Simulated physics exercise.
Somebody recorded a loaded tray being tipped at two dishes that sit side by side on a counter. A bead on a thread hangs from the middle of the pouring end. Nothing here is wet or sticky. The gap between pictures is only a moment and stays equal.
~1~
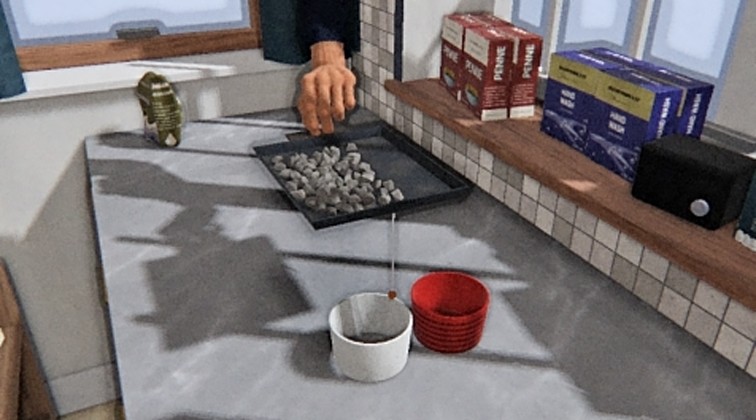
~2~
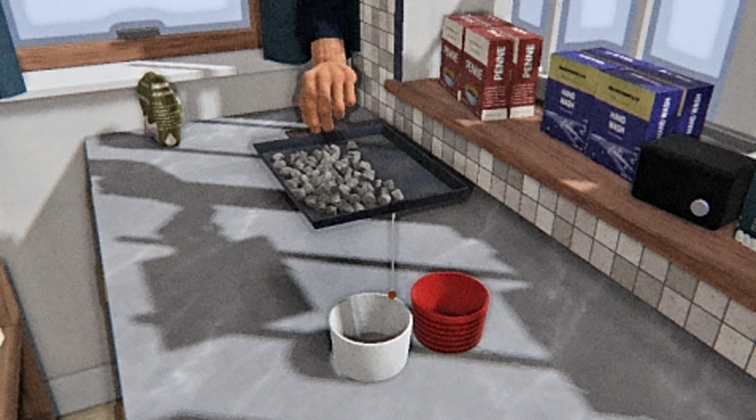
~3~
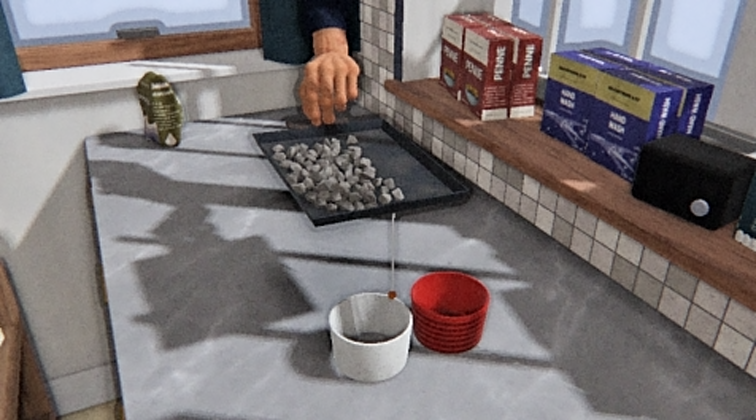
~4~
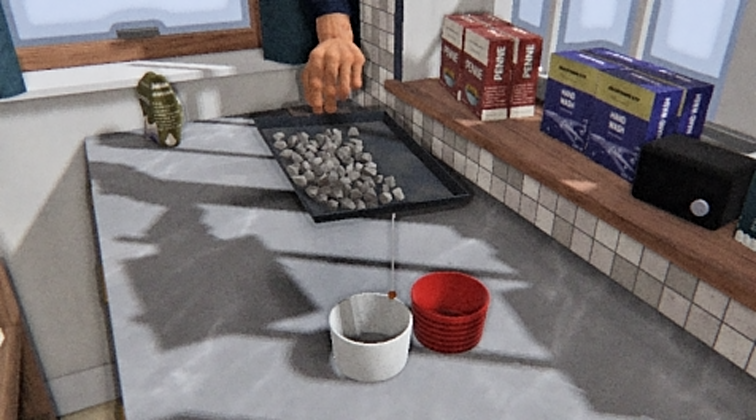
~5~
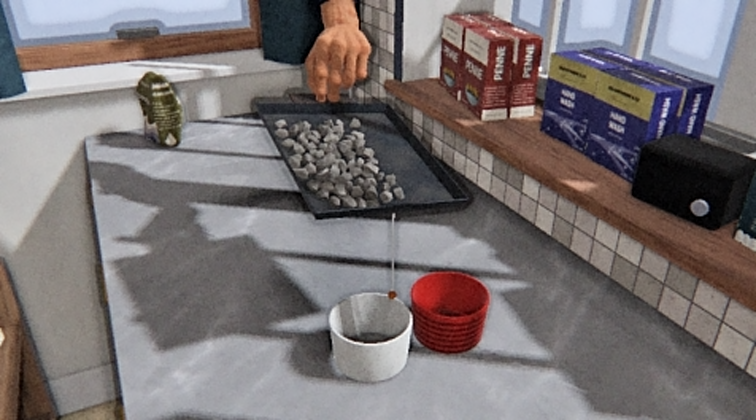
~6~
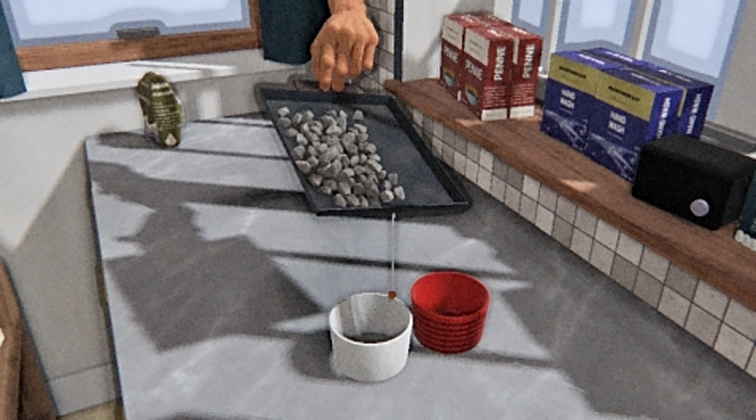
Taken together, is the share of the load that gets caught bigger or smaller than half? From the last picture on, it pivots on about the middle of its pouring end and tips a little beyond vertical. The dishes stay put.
Bigger.
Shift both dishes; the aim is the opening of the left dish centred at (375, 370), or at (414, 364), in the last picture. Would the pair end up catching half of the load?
Try 1: A minority of it. Try 2: A minority of it.
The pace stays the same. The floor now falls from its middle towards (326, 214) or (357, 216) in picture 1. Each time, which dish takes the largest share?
First place: The dish to the left; second place: The dish to the left.
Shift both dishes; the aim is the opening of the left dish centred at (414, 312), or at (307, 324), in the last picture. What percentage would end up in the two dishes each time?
Approximately 70 percent, followed by approximately 0 percent.
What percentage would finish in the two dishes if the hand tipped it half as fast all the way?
Estimate: Around 80%.
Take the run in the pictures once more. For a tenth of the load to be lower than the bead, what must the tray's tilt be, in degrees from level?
Roughly 75 degrees from level.
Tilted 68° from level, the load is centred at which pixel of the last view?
Mark it at roughly (434, 202) in the final frame.
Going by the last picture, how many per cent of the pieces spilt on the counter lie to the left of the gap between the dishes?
Roughly 20 in a hundred.
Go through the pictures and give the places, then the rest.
In the first frame, corners of the pouring end near (315, 218) and (462, 186), level; middle of the load near (336, 181), bits of gravel; left dish near (389, 359); right dish near (470, 332); bead on its thread near (392, 295).
In the second frame, corners of the pouring end near (315, 218) and (462, 186), level; middle of the load near (336, 180).
In the third frame, corners of the pouring end near (316, 215) and (463, 189), tipped barely, lowest at the right corner; middle of the load near (336, 175).
In the fourth frame, corners of the pouring end near (317, 212) and (463, 193), tipped a little, lowest at the right corner; middle of the load near (337, 169).
In the fifth frame, corners of the pouring end near (319, 209) and (463, 196), tipped clearly, lowest at the right corner; middle of the load near (339, 163).
In the sixth frame, corners of the pouring end near (321, 206) and (462, 200), tipped clearly, lowest at the right corner; middle of the load near (341, 157); left dish near (389, 359); right dish near (470, 332).
Shortly afterwards, tray tipped steeply; the bulk on the tray; only a few in the right dish; only a few outside both; near a quarter in the air.
Next, tray tipped past a quarter turn; the bulk in the right dish; a little outside both.
Some moments later, tray tipped past a quarter turn; the bulk in the right dish; a little outside both.
In the end, tray tipped past a quarter turn; none at all in the left dish; the bulk in the right dish; a little outside both.
